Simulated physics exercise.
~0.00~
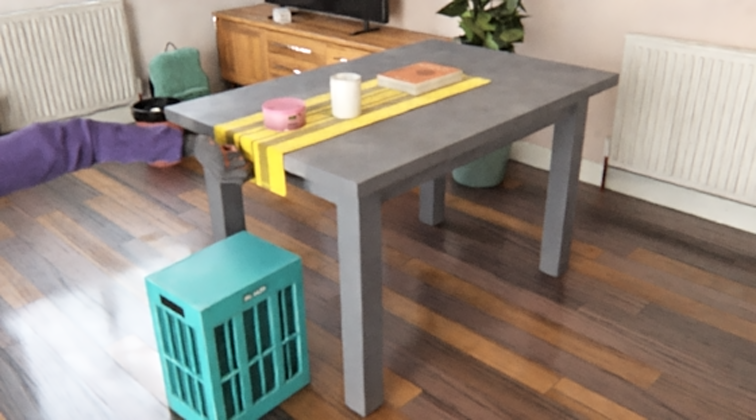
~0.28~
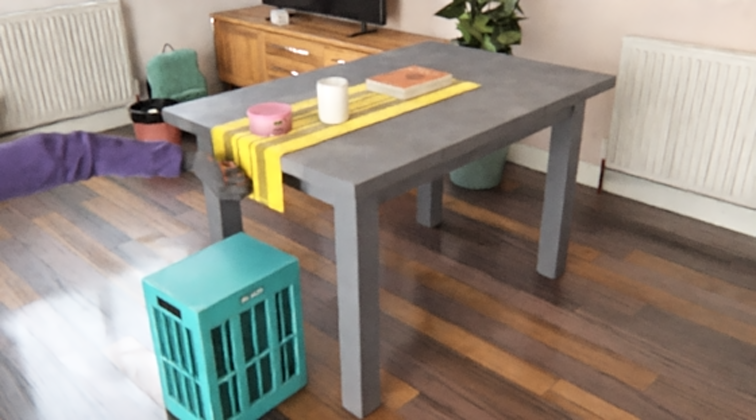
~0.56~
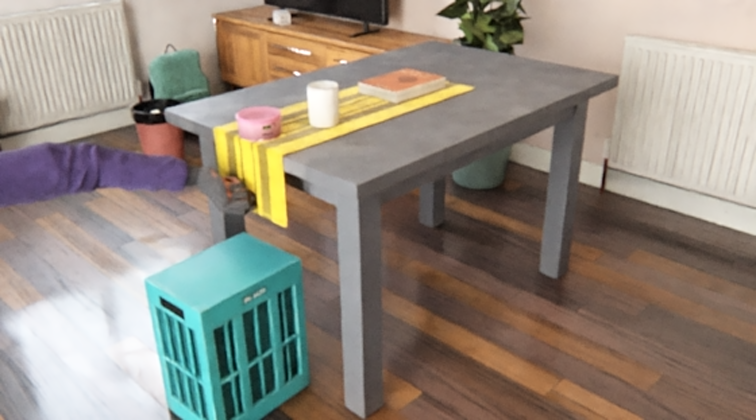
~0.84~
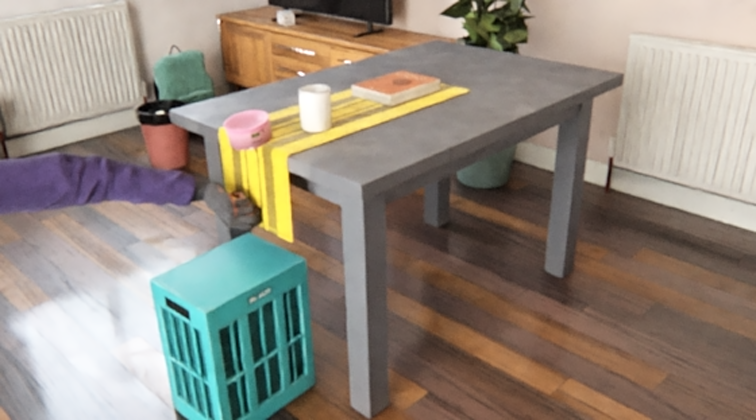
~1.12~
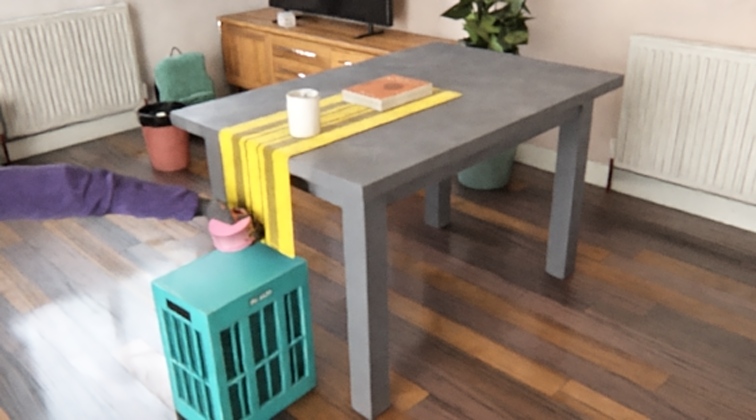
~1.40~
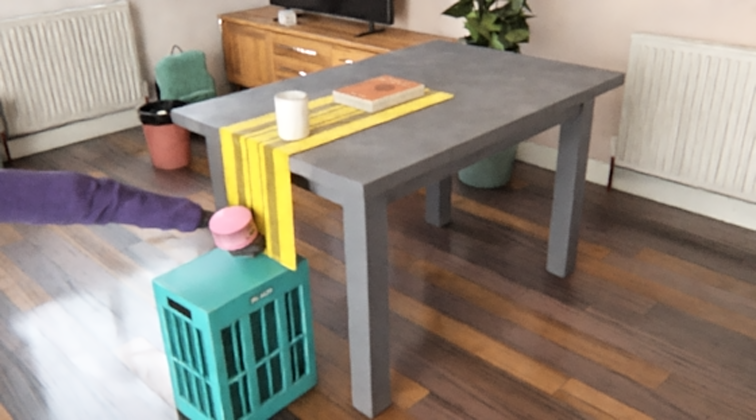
A yellow striped runner hangs over the near left end of a grey table, seen from slightly above in a room with a dark wooden floor. On it sit a pink tub nearest the edge, a white mug and an orange book, with a turquoise crate on the floor below. A purple-sleeved arm reaches in from the left and draws the cloth down, carrying all three toward the edge. The tub tips over the end and drops to the hand just above the crate. The hem finishes at the crate, while the mug stays upright on the table with the book behind it.
